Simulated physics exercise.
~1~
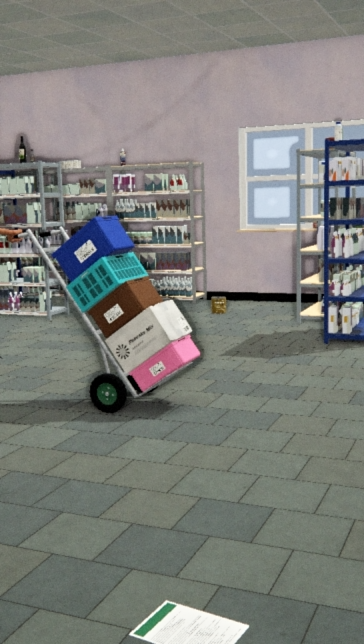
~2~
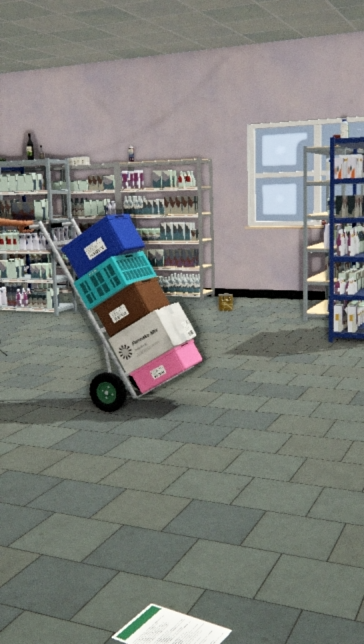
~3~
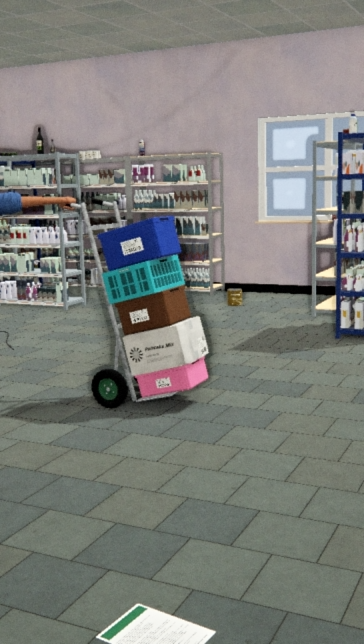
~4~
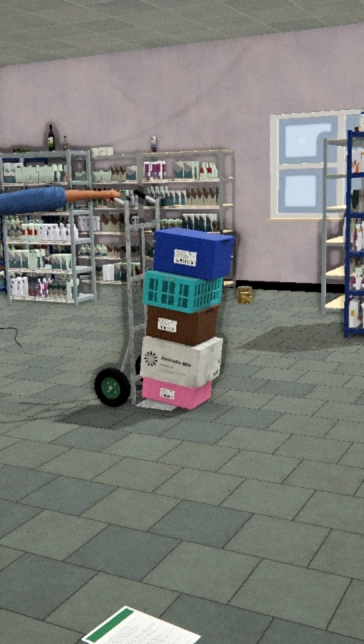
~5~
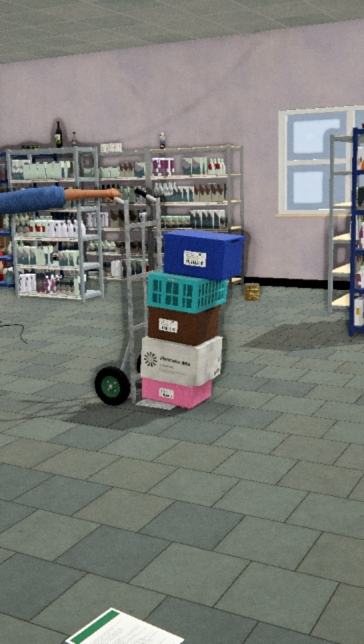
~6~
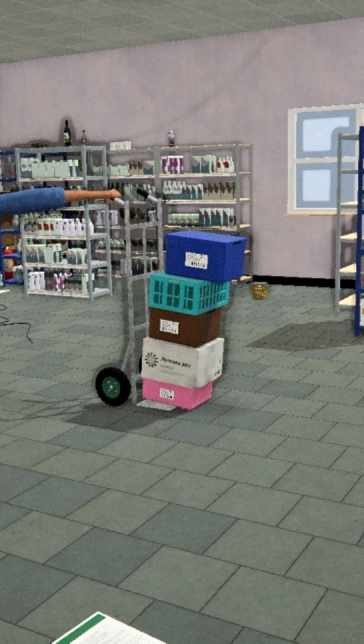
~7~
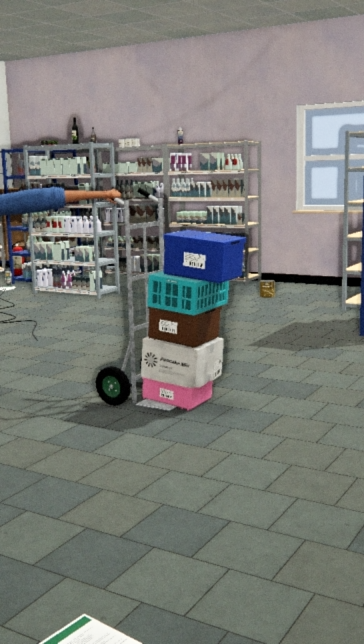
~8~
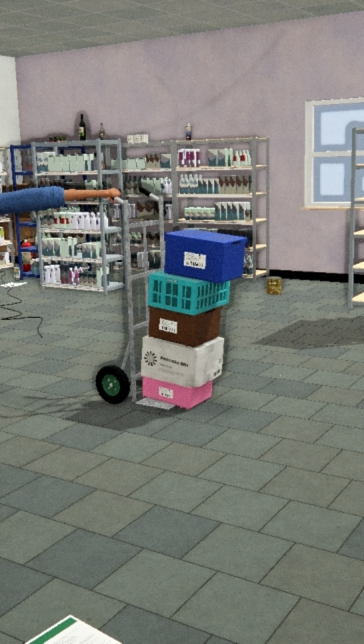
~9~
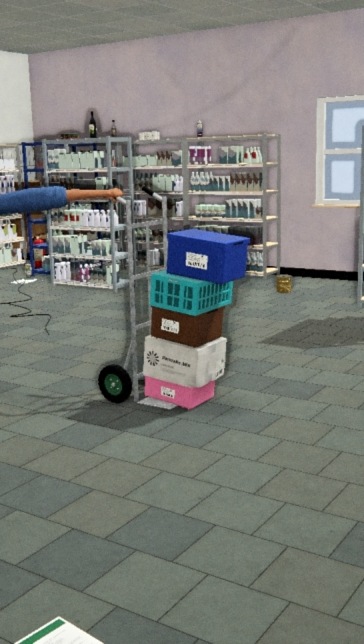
A blue-sleeved arm swings a loaded hand truck upright, and its shifted stack stays standing.
